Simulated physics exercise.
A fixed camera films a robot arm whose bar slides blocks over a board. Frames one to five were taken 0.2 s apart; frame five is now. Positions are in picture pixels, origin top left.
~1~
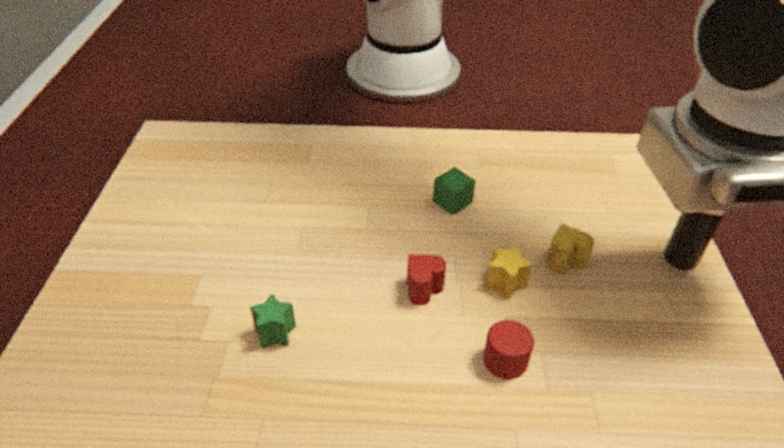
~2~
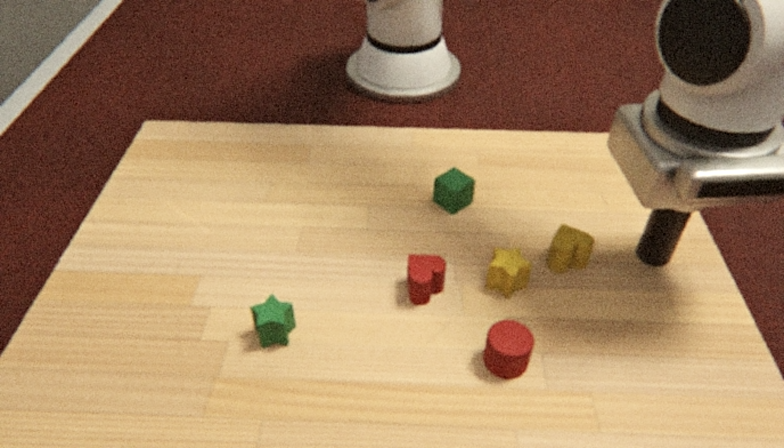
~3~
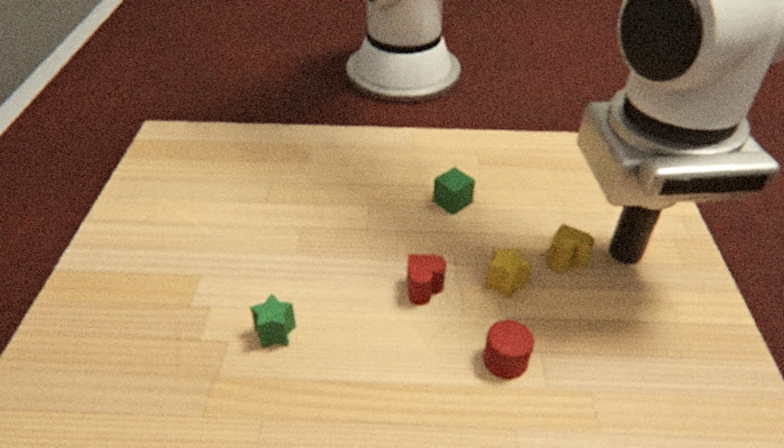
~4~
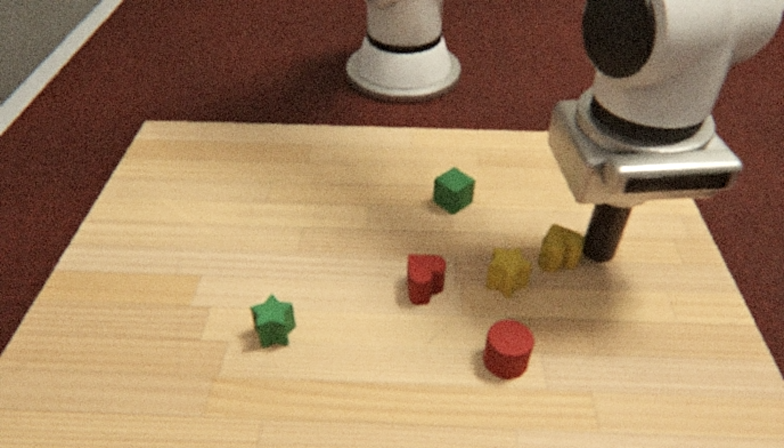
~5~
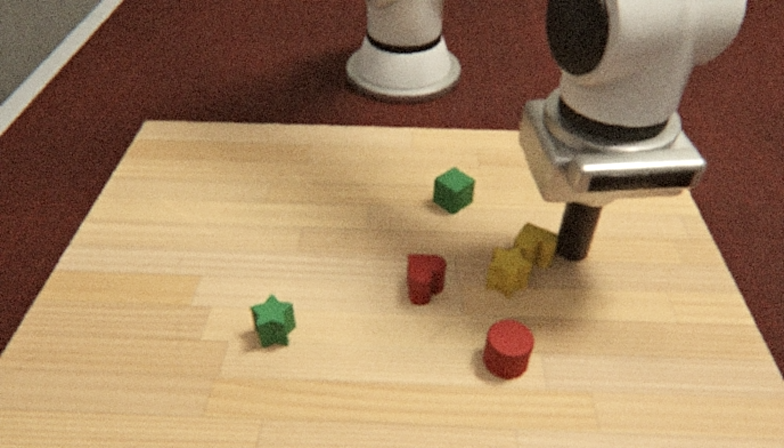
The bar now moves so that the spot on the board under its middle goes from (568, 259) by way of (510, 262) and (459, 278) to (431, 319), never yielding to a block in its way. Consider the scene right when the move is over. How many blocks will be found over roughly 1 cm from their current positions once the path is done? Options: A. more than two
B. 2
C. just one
The answer is A.
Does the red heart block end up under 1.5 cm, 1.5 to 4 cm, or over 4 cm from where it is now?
Medium: 1.5 to 4 cm.
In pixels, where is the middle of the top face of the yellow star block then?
Its top middle is near (487, 275).
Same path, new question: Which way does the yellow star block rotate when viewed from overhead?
Anticlockwise, looking down.
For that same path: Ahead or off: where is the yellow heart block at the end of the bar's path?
Most likely the yellow heart block slides off.
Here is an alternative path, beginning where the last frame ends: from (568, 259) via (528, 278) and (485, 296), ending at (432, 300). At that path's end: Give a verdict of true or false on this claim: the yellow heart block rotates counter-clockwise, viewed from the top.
The statement is false.
What follows on the original path. One third of the way, bar (512, 252); yellow star block (503, 262), turned 30° anticlockwise; yellow heart block (477, 229), turned 35° clockwise.
Two thirds of the way, bar (460, 268); yellow star block (488, 271), turned 115° anticlockwise; yellow heart block (449, 226), turned 95° clockwise.
At the end, bar (432, 310); red heart block (398, 281), turned 85° clockwise; yellow star block (487, 275), turned 145° anticlockwise; red disc in place; yellow heart block (449, 226), turned 95° clockwise.
